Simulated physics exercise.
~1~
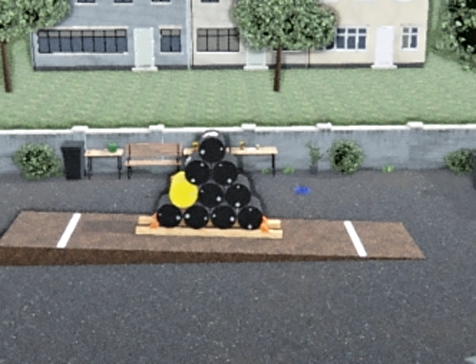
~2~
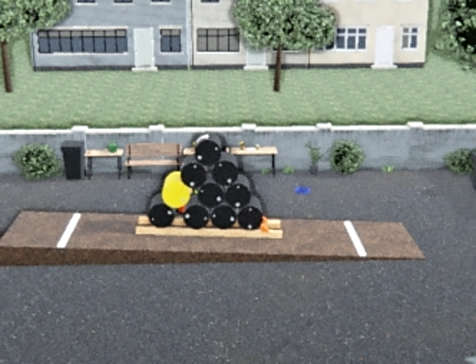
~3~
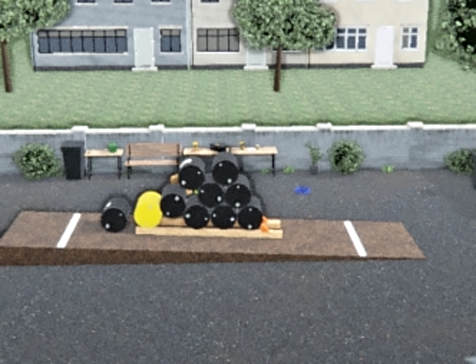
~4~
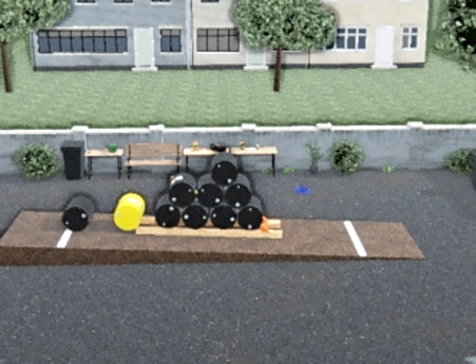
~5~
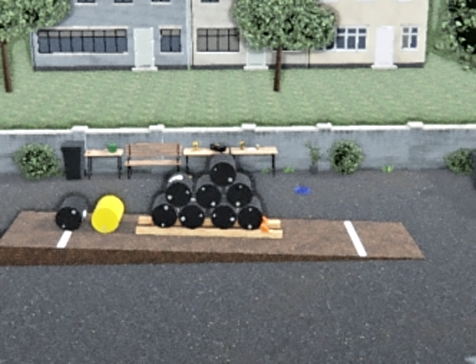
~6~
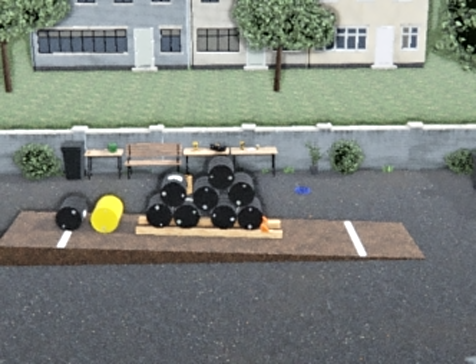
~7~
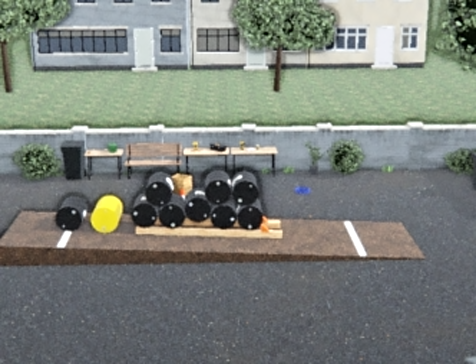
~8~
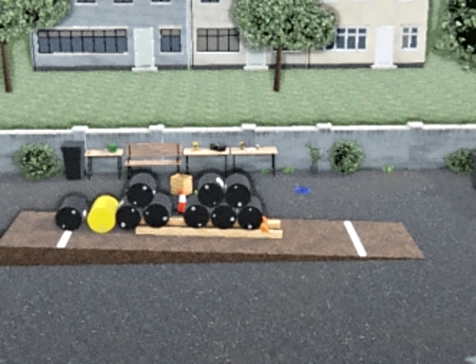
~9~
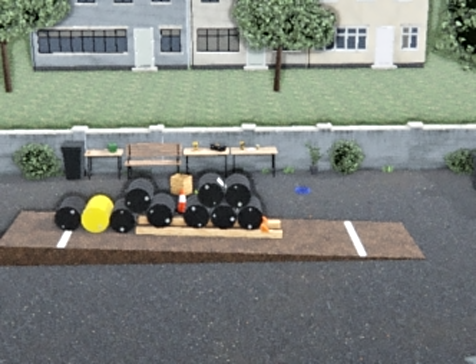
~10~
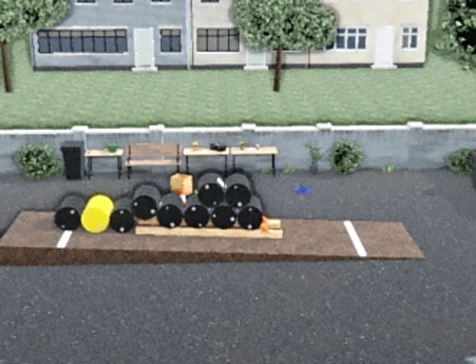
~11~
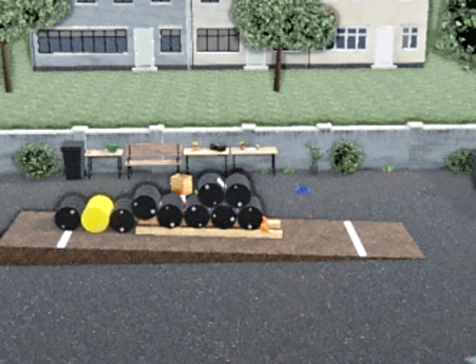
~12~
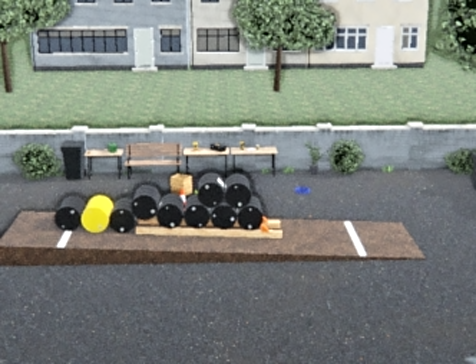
Stacked black and yellow barrels spill leftward off timbers, the yellow one settling between black ones.
